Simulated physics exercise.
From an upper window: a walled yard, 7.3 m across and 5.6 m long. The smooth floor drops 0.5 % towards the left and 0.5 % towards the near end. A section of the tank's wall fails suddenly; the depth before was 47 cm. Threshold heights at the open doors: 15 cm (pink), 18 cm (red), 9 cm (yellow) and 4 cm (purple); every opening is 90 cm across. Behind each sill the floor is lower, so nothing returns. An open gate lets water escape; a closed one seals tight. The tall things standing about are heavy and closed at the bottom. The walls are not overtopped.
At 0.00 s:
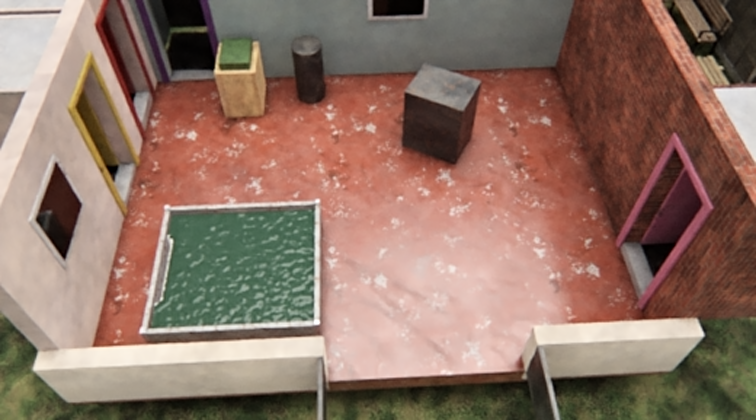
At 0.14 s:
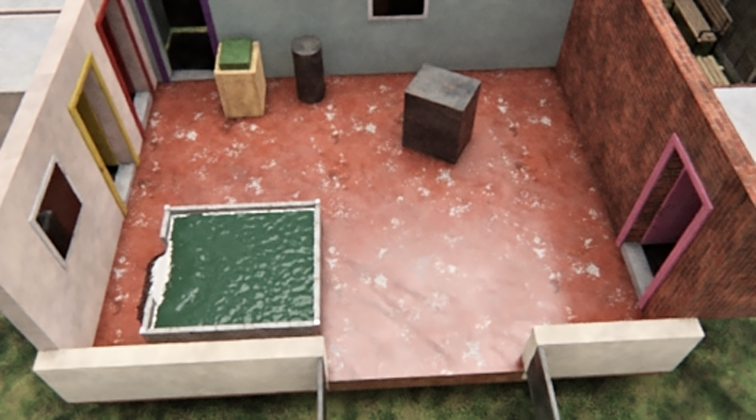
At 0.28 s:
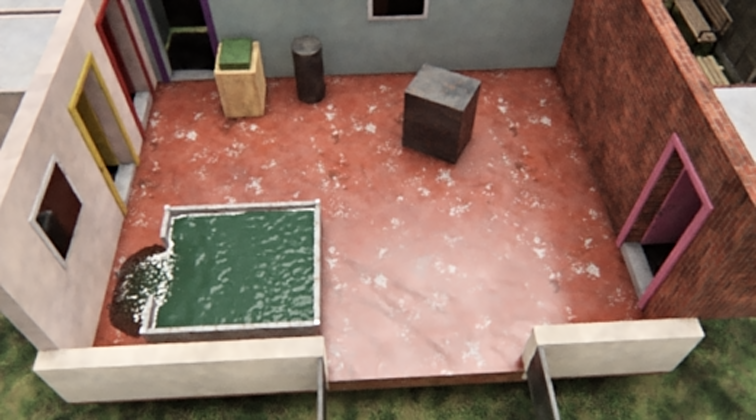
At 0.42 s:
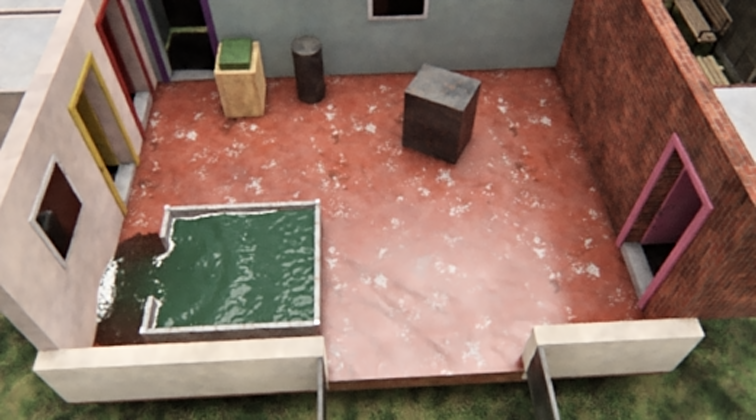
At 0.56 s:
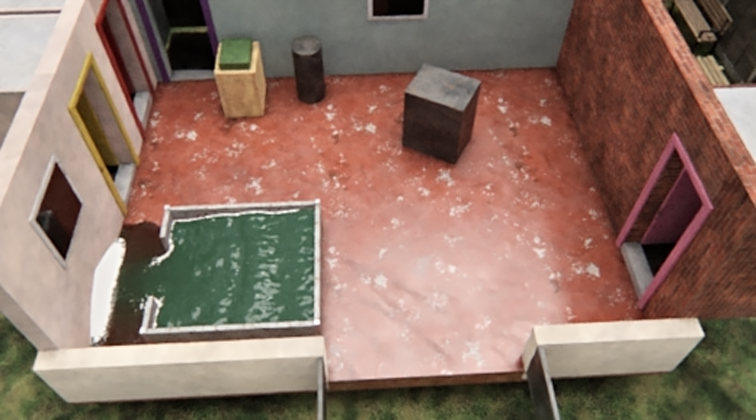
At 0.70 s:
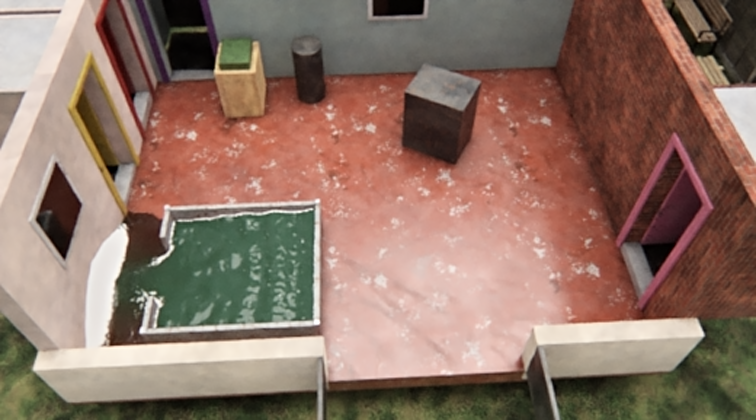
Green water bursts through the tank's left side and spreads across the red floor to the pale wall.
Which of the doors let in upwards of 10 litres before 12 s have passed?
Within that time: At the pink door it keeps below the limit; at the red door it does not reach the limit; at the yellow door it keeps below the limit; at the purple door it passes the limit.
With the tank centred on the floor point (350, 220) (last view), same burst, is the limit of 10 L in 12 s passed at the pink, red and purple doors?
Then: Pink below, red under, purple past it.
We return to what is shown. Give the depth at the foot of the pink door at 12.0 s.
Some 2.0 cm.
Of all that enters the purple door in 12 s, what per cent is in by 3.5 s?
Some 20 per cent by then.
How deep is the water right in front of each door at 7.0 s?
In cm: Pink 3, red 8, yellow 5, purple 10.
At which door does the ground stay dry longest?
Last comes the pink one.
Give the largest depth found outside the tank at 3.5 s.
Up to some 24 cm.
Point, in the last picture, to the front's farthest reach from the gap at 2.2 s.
At about (156, 88).
After 1.4 s water covers 10 % of the floor and is deepest (43 cm) near (87, 375); pink door not reached, red door not reached, yellow door 7 cm at the sill, 0 L in, purple door not reached.
After 2.2 s water covers 20 % of the floor and is deepest (37 cm) near (87, 375); pink door not reached, red door 4 cm at the sill, 0 L in, yellow door 8 cm at the sill, 0 L in, purple door not reached.
After 3.5 s water covers 35 % of the floor and is deepest (24 cm) near (87, 375); pink door not reached, red door 3 cm at the sill, 0 L in, yellow door 7 cm at the sill, 0 L in, purple door 13 cm at the sill, 41 L in.
After 7.0 s water covers 60 % of the floor and is deepest (14 cm) near (87, 375); pink door 3 cm at the sill, 0 L in, red door 8 cm at the sill, 0 L in, yellow door 5 cm at the sill, 0 L in, purple door 10 cm at the sill, 141 L in.
After 12.0 s water covers 95 % of the floor and is deepest (10 cm) near (87, 375); pink door 2 cm at the sill, 0 L in, red door 7 cm at the sill, 0 L in, yellow door 3 cm at the sill, 0 L in, purple door 6 cm at the sill, 185 L in.
